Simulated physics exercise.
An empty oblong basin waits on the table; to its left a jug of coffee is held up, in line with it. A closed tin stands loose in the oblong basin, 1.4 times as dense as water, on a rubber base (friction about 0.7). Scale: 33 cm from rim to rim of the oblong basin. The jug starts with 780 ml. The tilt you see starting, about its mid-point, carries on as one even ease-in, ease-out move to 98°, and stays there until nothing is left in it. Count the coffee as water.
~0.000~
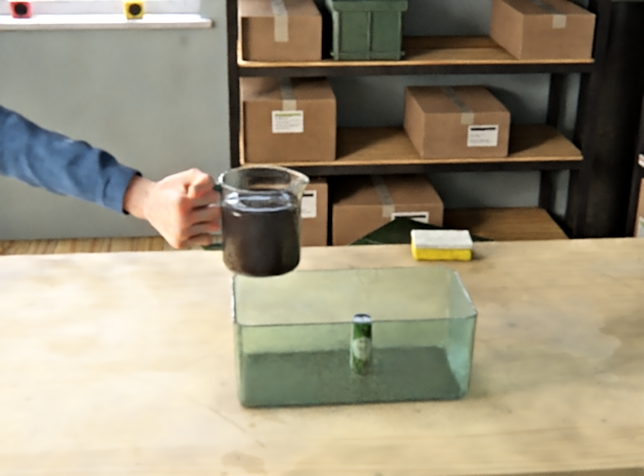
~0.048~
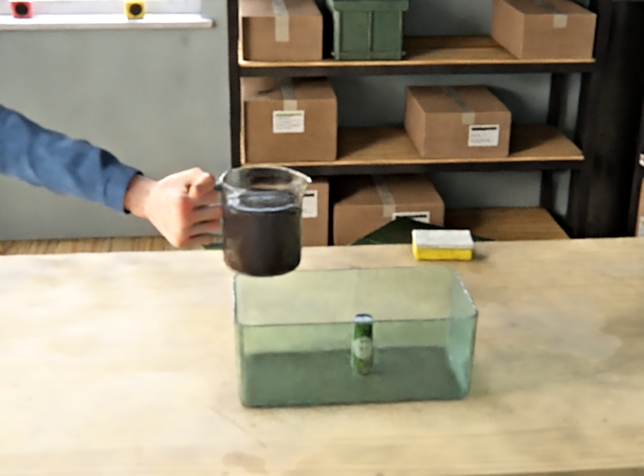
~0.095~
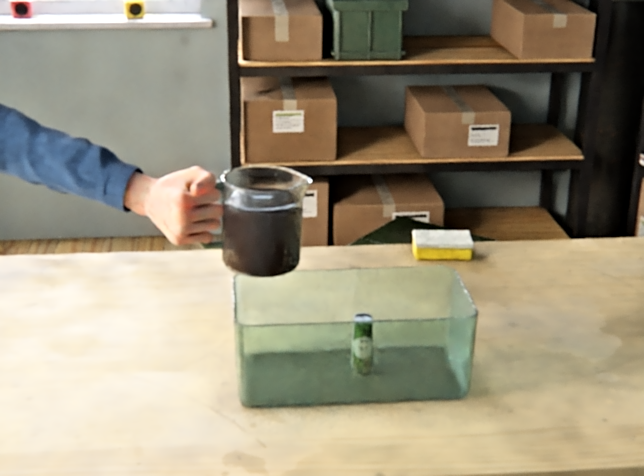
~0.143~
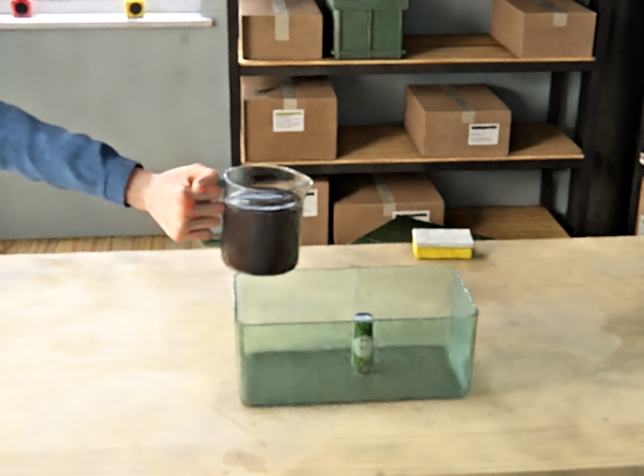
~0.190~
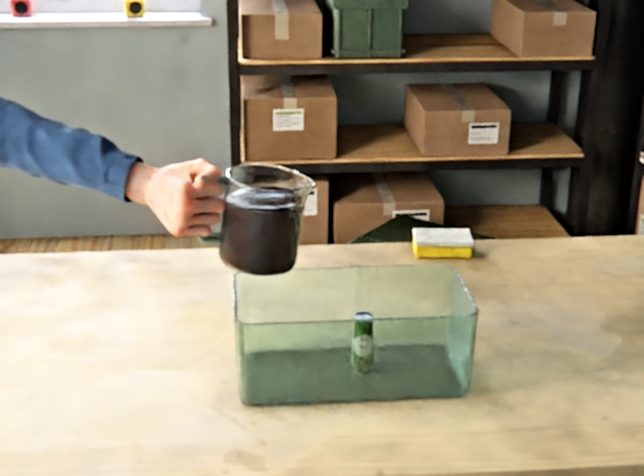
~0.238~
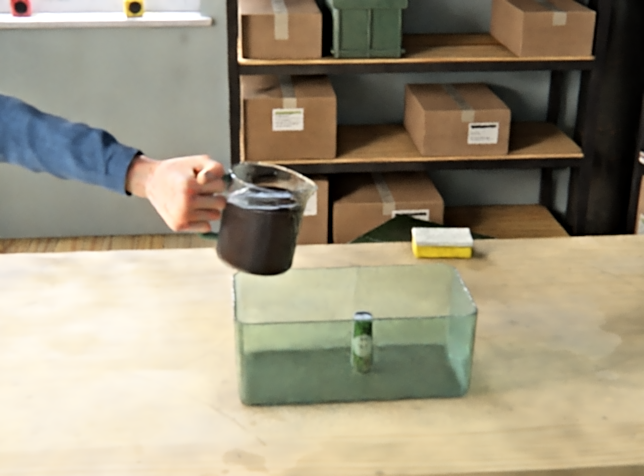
At a wooden table in front of shelves of cardboard boxes, a hand held a glass jug of dark liquid above a clear basin with a small green can inside, then slowly tilted it slightly rightward.
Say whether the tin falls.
The tin goes over.
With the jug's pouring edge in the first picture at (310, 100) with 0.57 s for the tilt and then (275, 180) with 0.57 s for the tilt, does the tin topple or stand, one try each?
First it keeps standing; then it stays up.
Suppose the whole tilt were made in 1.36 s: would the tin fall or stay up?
Then it falls.
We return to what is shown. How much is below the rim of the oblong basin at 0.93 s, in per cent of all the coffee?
Near 42 in a hundred.
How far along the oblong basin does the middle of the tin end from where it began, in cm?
About 6.5 cm.
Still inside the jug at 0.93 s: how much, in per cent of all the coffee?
Some 40 per cent.
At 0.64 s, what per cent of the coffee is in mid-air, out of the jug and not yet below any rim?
Some 10 per cent.
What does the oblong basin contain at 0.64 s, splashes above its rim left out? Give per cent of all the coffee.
Near 1 in a hundred.
By 0.64 s the tilt is 64° and 89 per cent is still to pour; the tin stands where it began.
By 0.93 s the tilt is 94° and 41 per cent is still to pour; the tin stands where it began.
By 1.24 s the tilt is 98° and 9 per cent is still to pour; the tin leans 13°.
By 1.57 s the tilt is 98° and 1 per cent is still to pour; the tin lies on its side.
At rest the tin lies on its side.
